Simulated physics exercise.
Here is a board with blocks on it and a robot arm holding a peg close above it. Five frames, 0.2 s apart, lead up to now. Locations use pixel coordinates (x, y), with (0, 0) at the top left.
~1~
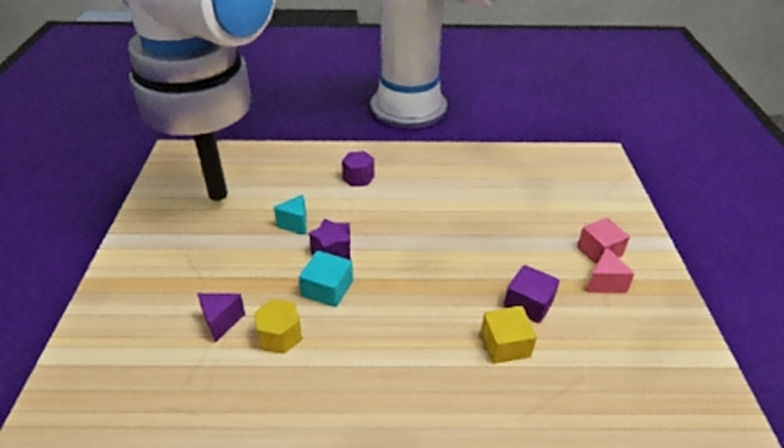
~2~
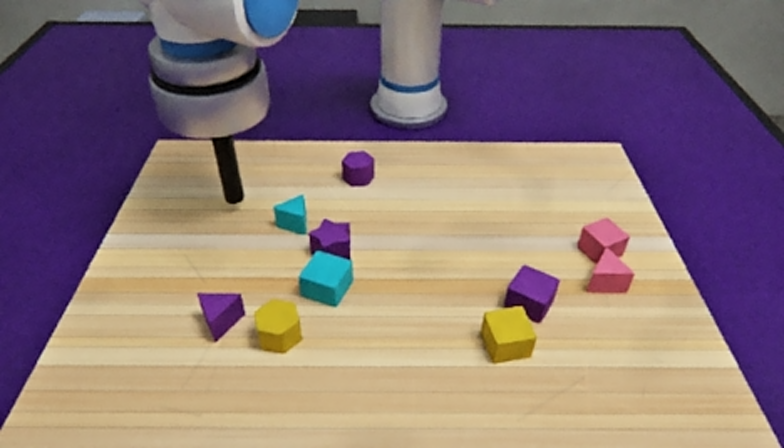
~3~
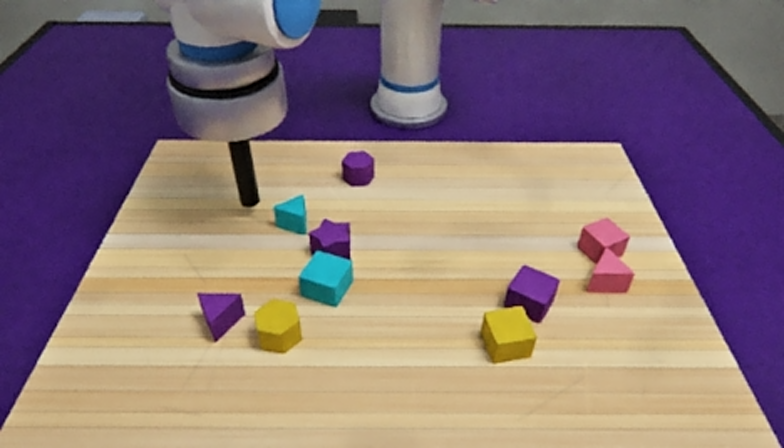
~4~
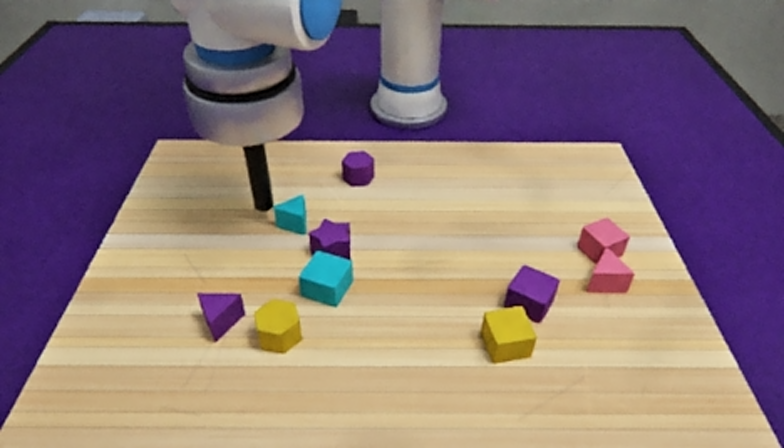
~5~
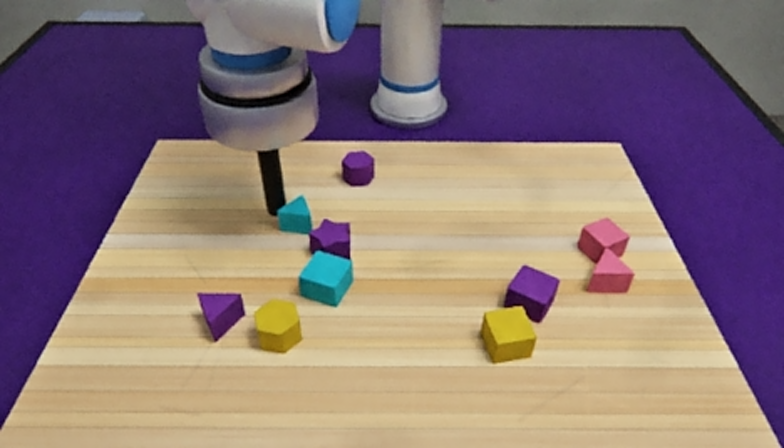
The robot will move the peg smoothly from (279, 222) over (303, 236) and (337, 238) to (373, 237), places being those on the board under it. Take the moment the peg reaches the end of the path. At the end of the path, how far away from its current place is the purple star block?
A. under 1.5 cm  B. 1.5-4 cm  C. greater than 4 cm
B - 1.5-4 cm.
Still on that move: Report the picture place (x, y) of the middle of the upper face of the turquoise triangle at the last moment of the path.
The centre of its top will be at (365, 203).
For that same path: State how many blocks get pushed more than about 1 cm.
Two.
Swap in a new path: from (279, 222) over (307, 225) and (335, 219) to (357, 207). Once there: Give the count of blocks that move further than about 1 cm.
My count: 1.
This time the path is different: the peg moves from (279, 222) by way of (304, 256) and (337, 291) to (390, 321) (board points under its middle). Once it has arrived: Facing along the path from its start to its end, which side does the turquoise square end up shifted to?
Facing from start to end, it shifts right.
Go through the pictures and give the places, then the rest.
The first picture shows lower end of the peg (219, 196), tops of blocks, turquoise triangle (293, 205), turquoise square (326, 268), purple star block (331, 232).
The second picture shows peg (235, 199), blocks as before.
The third picture shows peg (250, 203), blocks as before.
The fourth picture shows peg (264, 207), blocks as before.
The fifth picture shows peg (277, 211), turquoise triangle (296, 206), turquoise square (326, 268), purple star block (331, 232).
On the path given first. One third of the way, peg (302, 226); turquoise triangle (322, 212), turned 60° anticlockwise.
Two thirds of the way, peg (337, 228); turquoise triangle (350, 208), turned 85° anticlockwise; purple star block (345, 235), turned 40° clockwise.
At the end, peg (372, 226); turquoise triangle (365, 203), turned 130° anticlockwise; turquoise square not moved; purple star block (351, 236), turned 65° clockwise.
